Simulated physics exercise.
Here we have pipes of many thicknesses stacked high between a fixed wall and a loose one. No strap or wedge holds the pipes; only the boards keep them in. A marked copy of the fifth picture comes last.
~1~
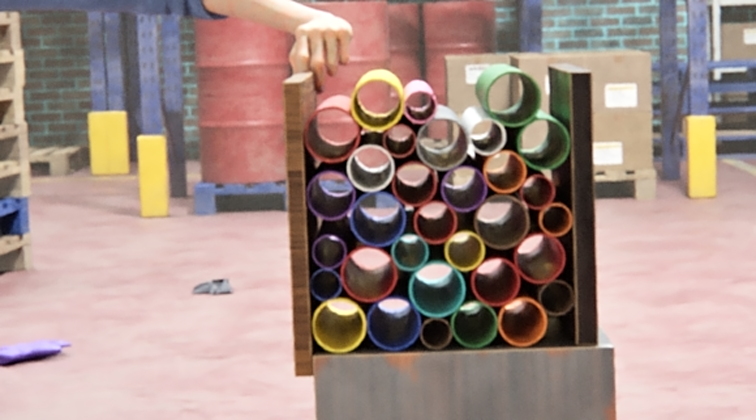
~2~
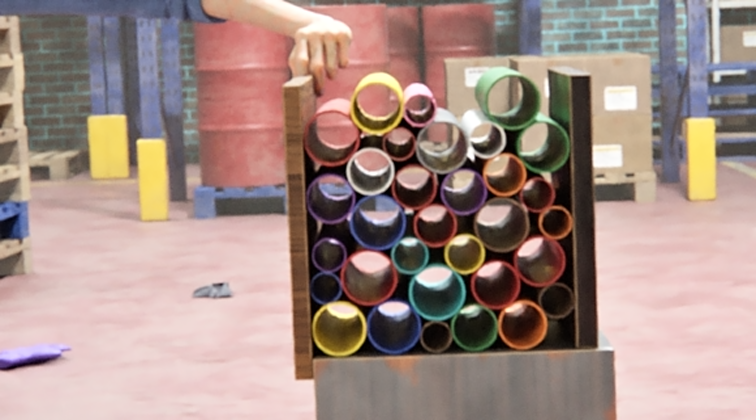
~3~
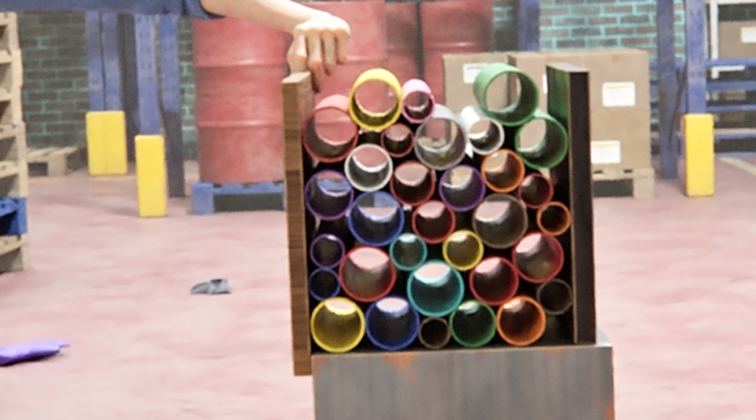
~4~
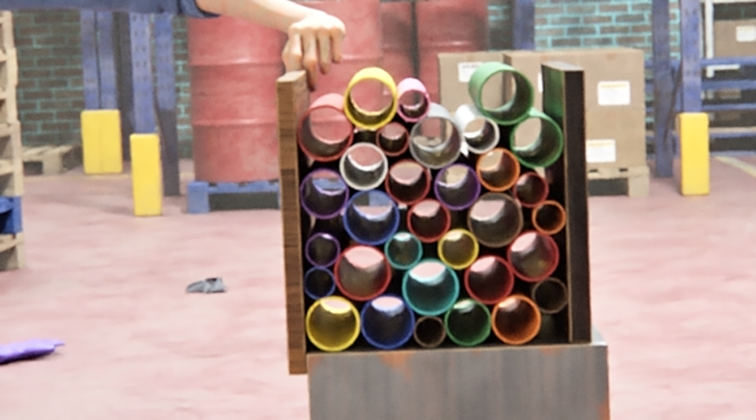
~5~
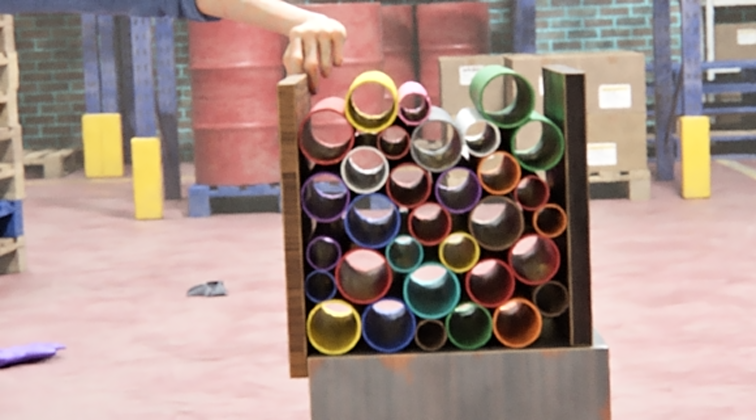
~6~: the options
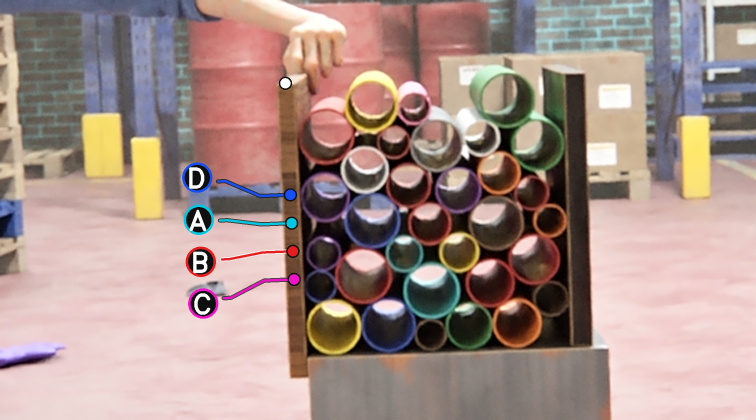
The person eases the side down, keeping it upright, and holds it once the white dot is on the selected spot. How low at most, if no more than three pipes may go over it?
The answer is mark A.
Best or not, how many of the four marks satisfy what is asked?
Two of them.
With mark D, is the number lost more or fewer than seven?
Fewer than seven.
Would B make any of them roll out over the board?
At B: Yes.
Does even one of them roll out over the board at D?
Yes, at D.
On the marked copy, A at (292, 223); B at (293, 252); C at (294, 279); D at (290, 195); the white dot at (285, 83).
Following A. Soon after the start, top of the board (298, 145).
Later, top of the board (302, 218).
In the end, top of the board (302, 222), two out over the board.
As for the rest, B more than three out over the board; C more than three out over the board; D two out over the board.
